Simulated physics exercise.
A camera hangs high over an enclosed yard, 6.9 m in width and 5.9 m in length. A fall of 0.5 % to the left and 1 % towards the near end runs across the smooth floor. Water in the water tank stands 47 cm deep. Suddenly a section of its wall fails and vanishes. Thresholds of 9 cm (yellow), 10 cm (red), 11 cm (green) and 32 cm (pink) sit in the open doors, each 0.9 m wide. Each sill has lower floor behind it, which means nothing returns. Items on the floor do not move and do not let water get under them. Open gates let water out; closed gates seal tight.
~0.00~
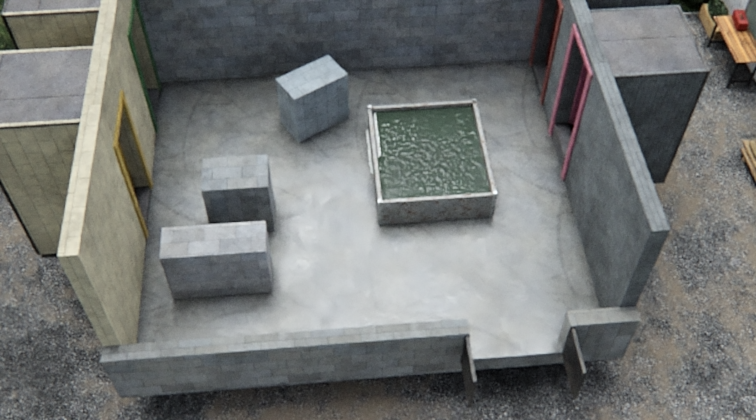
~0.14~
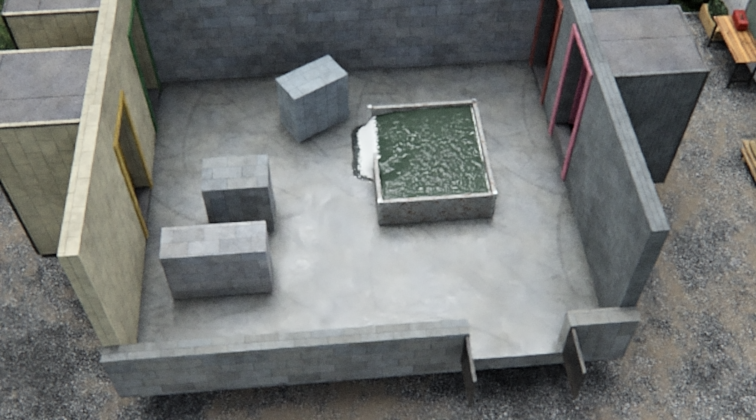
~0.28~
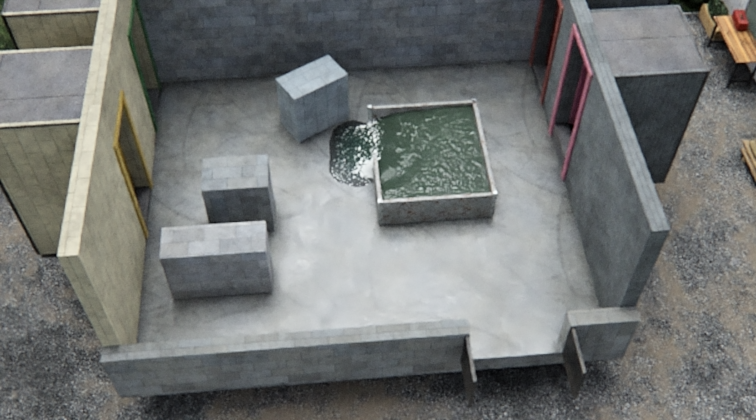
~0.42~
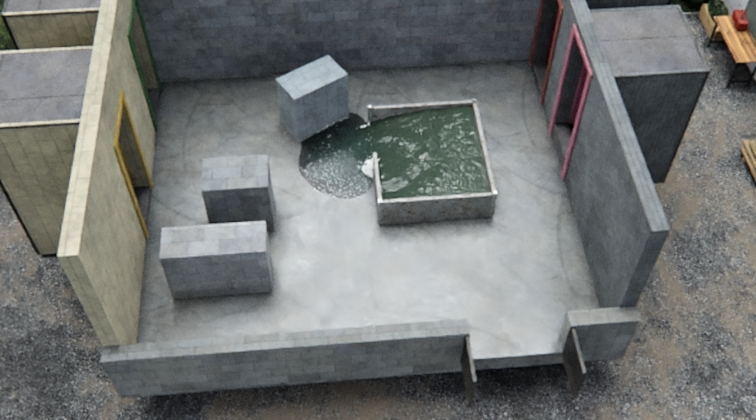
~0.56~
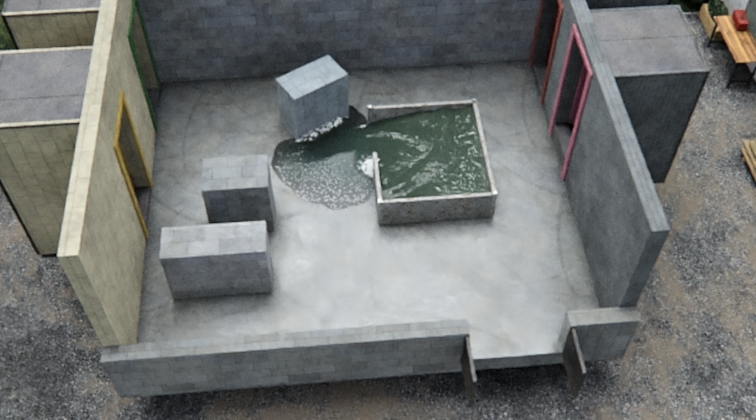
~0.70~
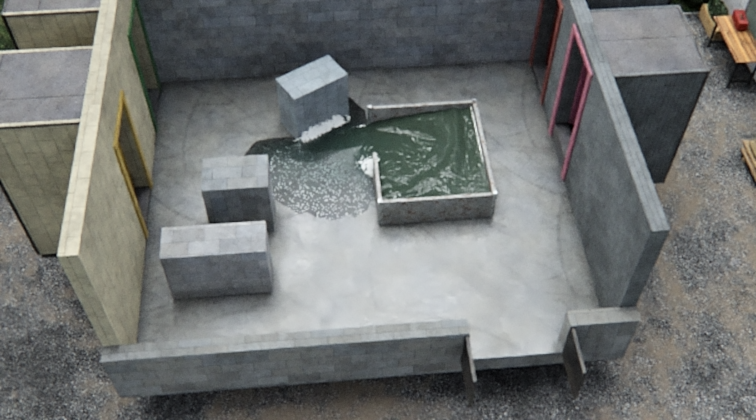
The video shows a walled yard with three grey blocks and a square tank of dark green water, whose left side opens, letting water pour out, spread leftward across the smooth floor and foam against the nearest block.
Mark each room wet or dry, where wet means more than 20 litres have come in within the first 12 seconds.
Yellow door - wet, red door - dry, green door - dry, pink door - dry.
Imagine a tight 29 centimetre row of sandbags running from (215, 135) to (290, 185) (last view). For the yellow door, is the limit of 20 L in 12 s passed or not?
After that, yellow comes out fine.
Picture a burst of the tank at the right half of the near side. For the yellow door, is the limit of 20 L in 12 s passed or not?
Yellow: Falls short.
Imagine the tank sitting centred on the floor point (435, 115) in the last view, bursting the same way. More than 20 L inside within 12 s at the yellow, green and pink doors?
Checking the limit: Yellow is within it, green is beyond it and pink is within it.
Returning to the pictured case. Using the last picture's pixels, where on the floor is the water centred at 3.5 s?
I'd put it close to (340, 176).
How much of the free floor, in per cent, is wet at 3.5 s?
About 40 per cent.
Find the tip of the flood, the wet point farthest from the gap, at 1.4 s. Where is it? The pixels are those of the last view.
About pixel (152, 186).
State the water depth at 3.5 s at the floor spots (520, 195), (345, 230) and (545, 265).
In that order: 0, 0 and 0 cm.
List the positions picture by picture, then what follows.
The first frame shows still water, 47 cm deep, in the water tank at (429, 152).
In the second frame, water pours out at (374, 145) and has run 0.6 m, to (364, 177); typically 7 cm deep outside, 47 cm at the water tank's back.
In the third frame, the front is at (339, 176), 0.8 m from the gap at (374, 147); 0.7 m2 of floor is under water; 47 cm left at the back of the water tank.
In the fourth frame, water pours out at (374, 147) and has run 1.2 m, to (306, 170); typically 6 cm deep outside, 47 cm at the water tank's back.
In the fifth frame, the front is at (278, 166), 1.7 m from the gap at (374, 147); 2.1 m2 of floor is under water; 47 cm left at the back of the water tank.
In the sixth frame, water pours out at (374, 147) and has run 2.1 m, to a hidden place; typically 5 cm deep outside, 42 cm at the water tank's back.
After 1.4 s water covers 15 % of the floor and is deepest (34 cm) near (332, 134); yellow door not reached, red door not reached, green door not reached, pink door not reached.
After 2.2 s water covers 25 % of the floor and is deepest (28 cm) near (332, 134); yellow door 20 cm at the sill, 18 L in, red door not reached, green door 3 cm at the sill, 0 L in, pink door not reached.
After 3.5 s water covers 40 % of the floor and is deepest (21 cm) near (153, 178); yellow door 16 cm at the sill, 83 L in, red door not reached, green door 8 cm at the sill, 0 L in, pink door not reached.
After 7.0 s water covers 75 % of the floor and is deepest (12 cm) near (135, 371); yellow door 10 cm at the sill, 125 L in, red door 3 cm at the sill, 0 L in, green door 8 cm at the sill, 1 L in, pink door 2 cm at the sill, 0 L in.
After 12.0 s water covers 95 % of the floor and is deepest (10 cm) near (135, 371); yellow door 7 cm at the sill, 131 L in, red door 4 cm at the sill, 0 L in, green door 5 cm at the sill, 1 L in, pink door 2 cm at the sill, 0 L in.
